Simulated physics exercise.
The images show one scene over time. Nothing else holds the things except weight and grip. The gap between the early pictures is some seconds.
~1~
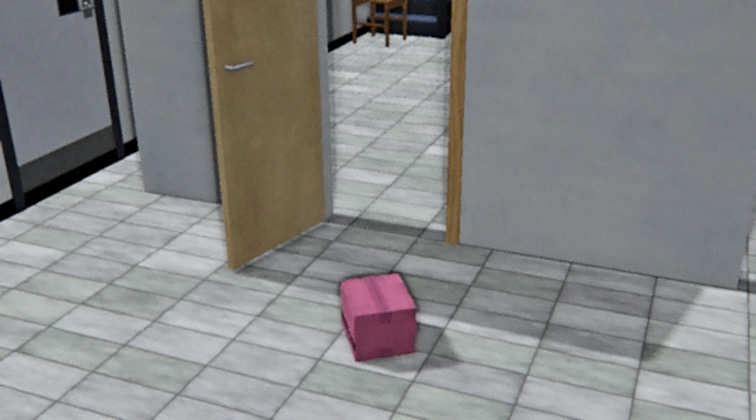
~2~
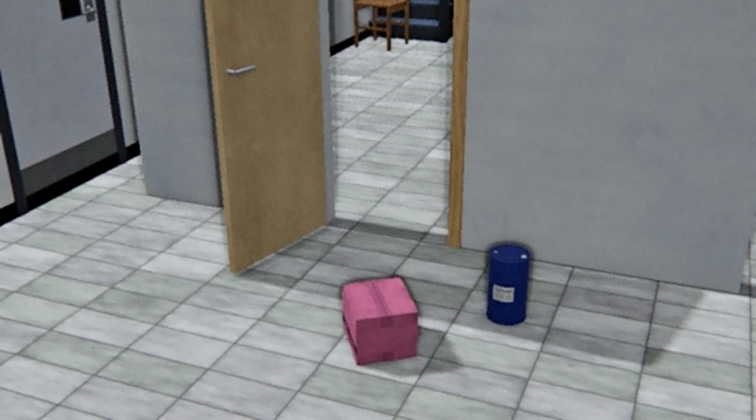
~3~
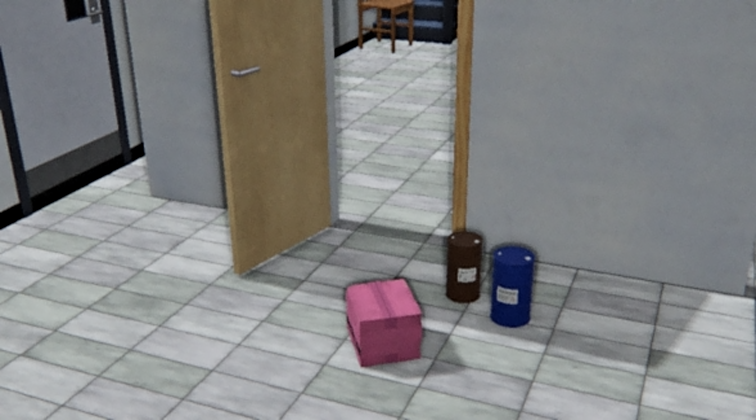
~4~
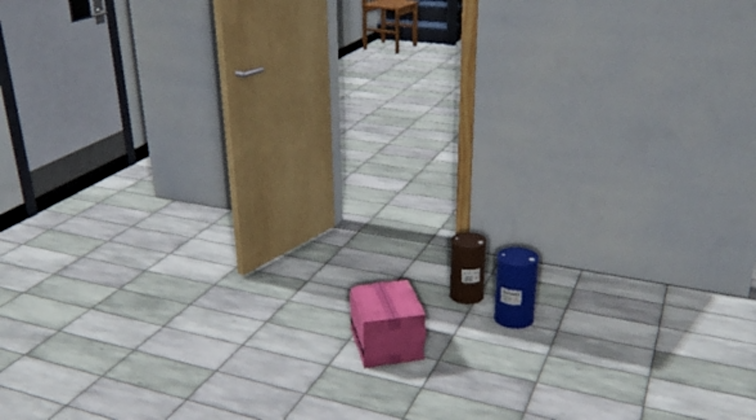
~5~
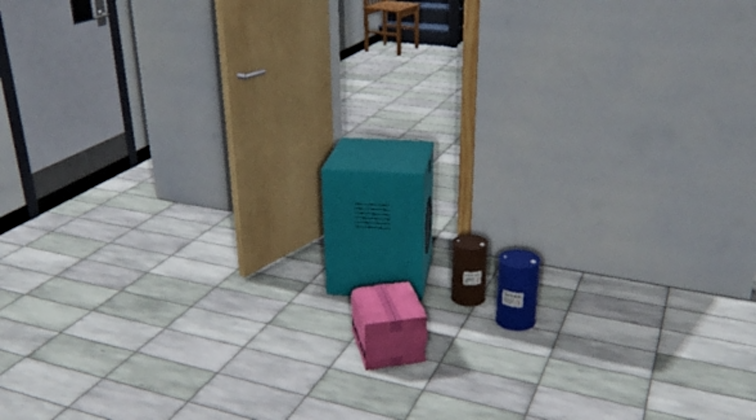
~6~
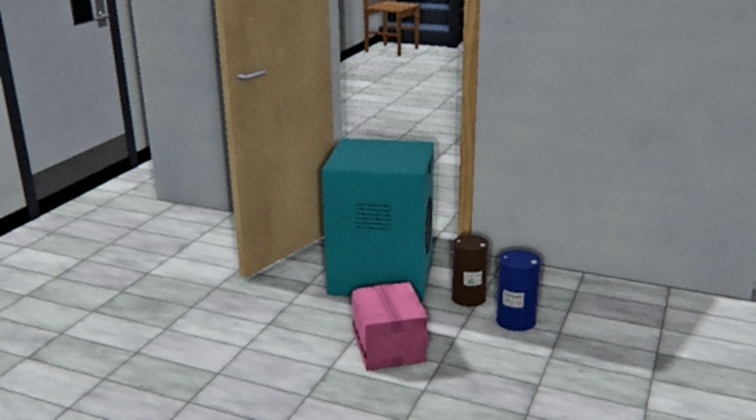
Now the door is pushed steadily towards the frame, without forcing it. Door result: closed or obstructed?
The door ends up partly open.
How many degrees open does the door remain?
Some 70°.
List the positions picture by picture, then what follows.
Door wide open and still, in the first picture.
Door wide open and still; blue canister (508, 285), in the second picture.
Door wide open and still; pink box (383, 322); blue canister (512, 287), in the third picture.
Door wide open and still; brown canister (468, 268); pink box (387, 323), in the fourth picture.
Door wide open and still; blue canister (517, 290); brown canister (469, 270), in the fifth picture.
Door wide open and still; turquoise appliance (381, 218); pink box (389, 325), in the sixth picture.
Then, 0.40 s later than the last frame, door 97° open.
Then, 0.60 s later than the last frame, door 89° open.
Then, 0.80 s later than the last frame, door 80° open.
Then, 1.00 s later than the last frame, door 69° open.
When it is over, door 68° open; all 4 as before. End places, in pixels of the last picture, turquoise appliance near (382, 218).
